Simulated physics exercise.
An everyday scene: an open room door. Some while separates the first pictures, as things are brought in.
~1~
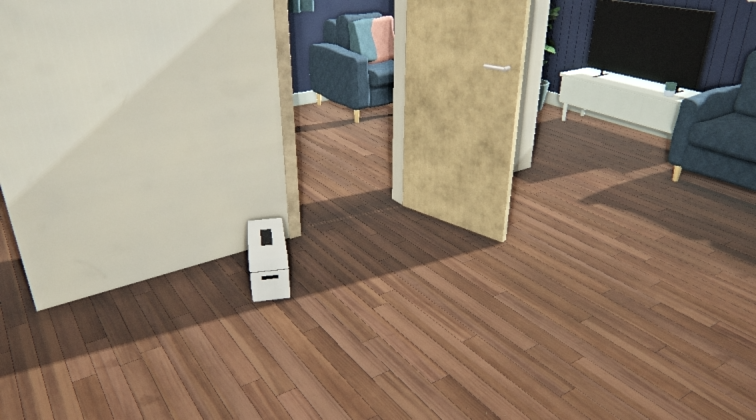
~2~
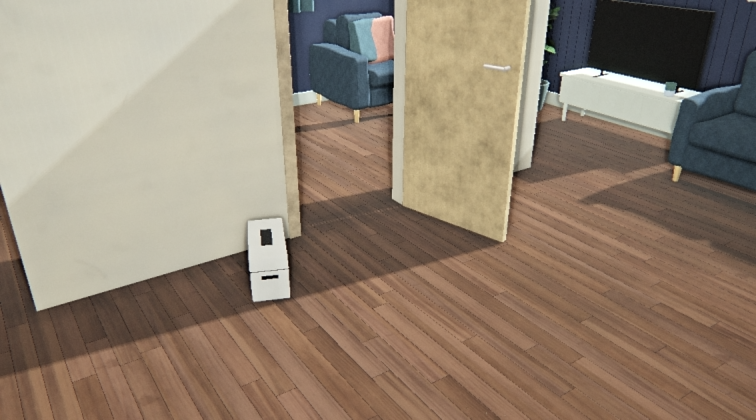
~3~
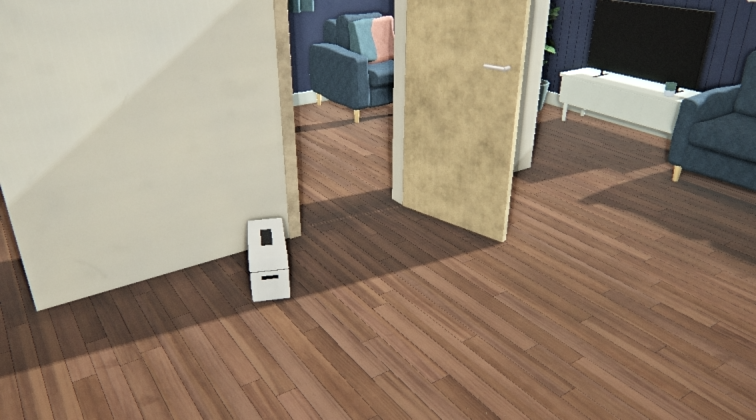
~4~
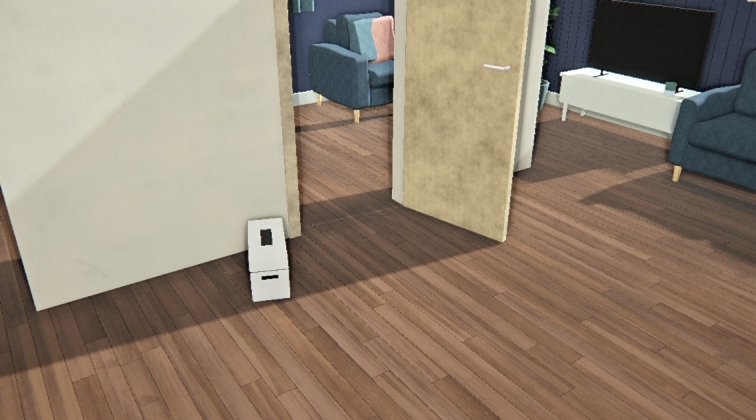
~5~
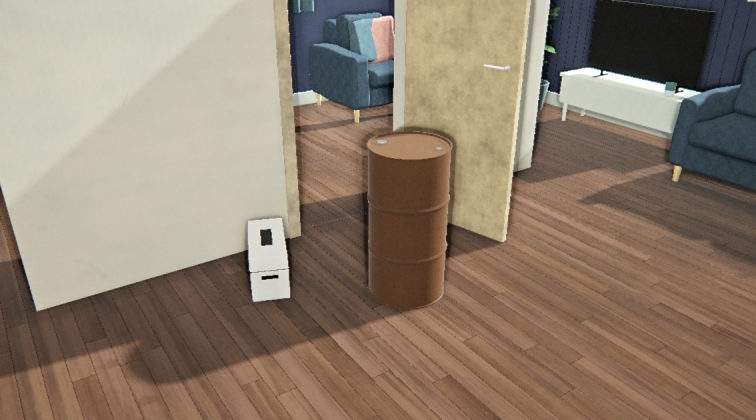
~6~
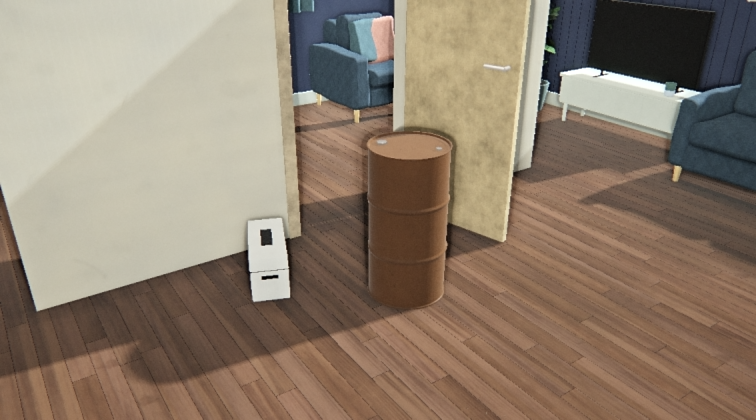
A brown drum appears upright on the wooden floor in front of a wide-open door, to the right of a white toolbox. The door and toolbox stay still throughout, with blue seating and a television in the room beyond.
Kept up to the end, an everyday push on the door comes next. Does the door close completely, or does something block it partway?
The door closes completely.
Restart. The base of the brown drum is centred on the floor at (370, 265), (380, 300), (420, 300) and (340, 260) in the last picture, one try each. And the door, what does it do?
On the first go it doesn't make it all the way, then it makes it all the way, then it makes it all the way, and last it doesn't make it all the way.
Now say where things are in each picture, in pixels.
Door wide open and still; white toolbox (268, 258), in the first frame.
Door wide open and still; white toolbox (268, 258), in the second frame.
Door wide open and still; white toolbox (268, 258), in the third frame.
Door wide open and still; white toolbox (268, 258), in the fourth frame.
Door wide open and still; white toolbox (268, 258), in the fifth frame.
Door wide open and still; brown drum (408, 220); white toolbox (268, 258), in the sixth frame.
Then, 0.60 s after the last picture, door at 84°.
Then, 1.20 s after the last picture, door at 46°.
Then, 1.70 s after the last picture, door at 13°.
At rest, door at 0°; both in place. Seen from the same camera at the end, brown drum near (408, 220).
